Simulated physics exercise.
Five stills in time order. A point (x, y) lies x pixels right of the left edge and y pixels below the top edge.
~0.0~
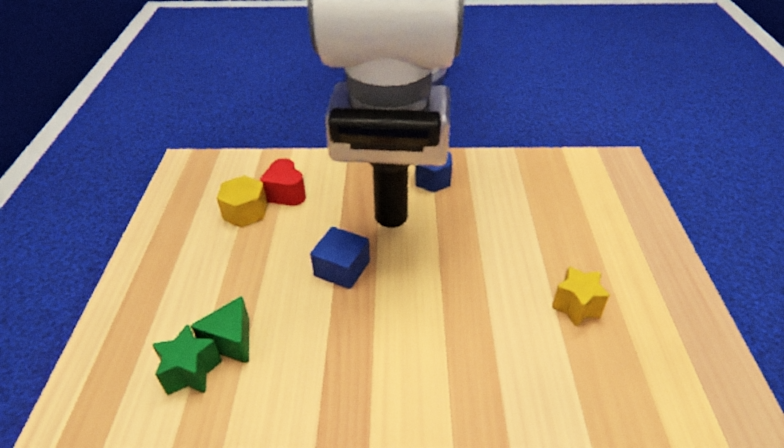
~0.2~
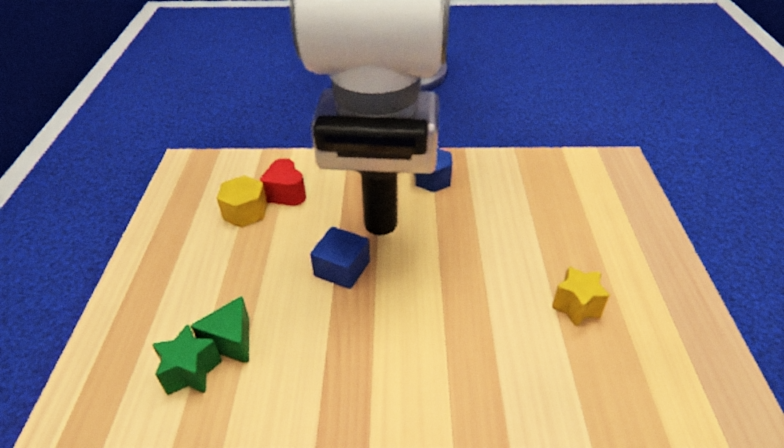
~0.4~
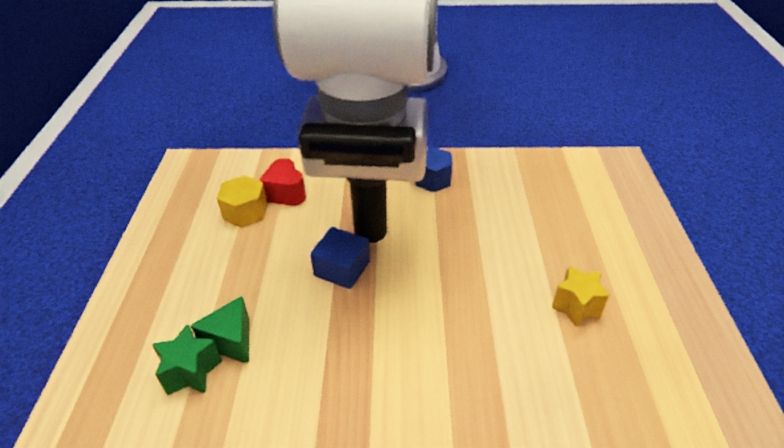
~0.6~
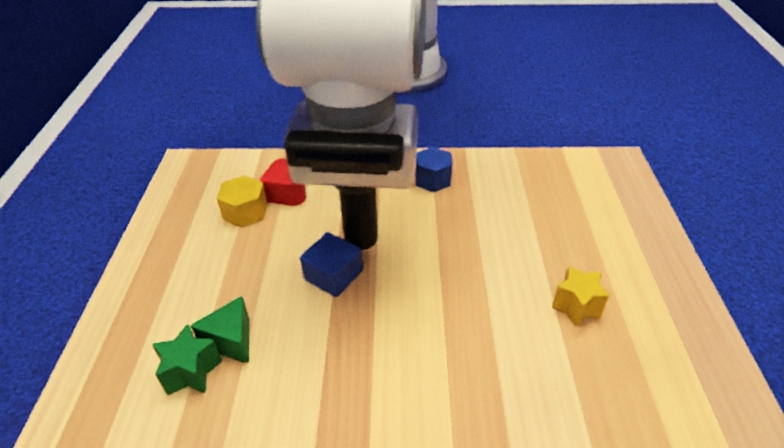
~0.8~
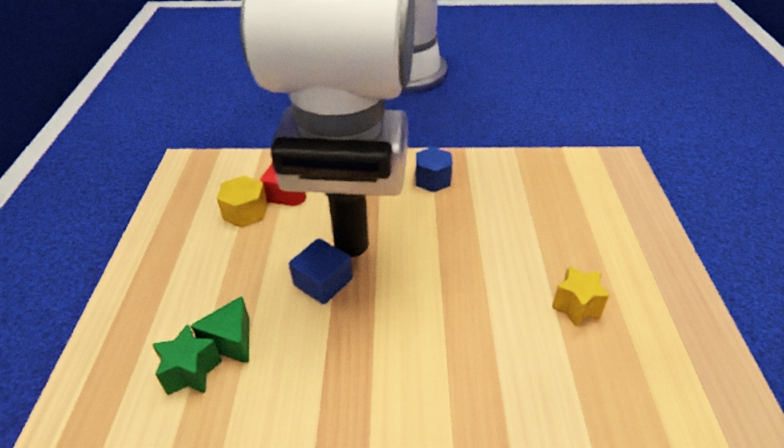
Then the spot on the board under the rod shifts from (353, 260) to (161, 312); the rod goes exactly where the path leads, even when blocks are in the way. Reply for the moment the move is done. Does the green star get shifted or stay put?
That block will keep its spot.
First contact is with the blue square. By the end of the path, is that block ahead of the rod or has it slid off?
I think it loses its spot in front.
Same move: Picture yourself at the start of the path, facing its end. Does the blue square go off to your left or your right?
Left-hand side.
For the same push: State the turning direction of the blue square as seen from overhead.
It goes round opposite to clock hands.
One third of the way, rod (288, 262); blue square (273, 287), turned 35° anticlockwise.
Two thirds of the way, rod (222, 280); blue square (266, 294), turned 55° anticlockwise.
At the end, rod (153, 297); green star still; blue square (266, 294), turned 55° anticlockwise.
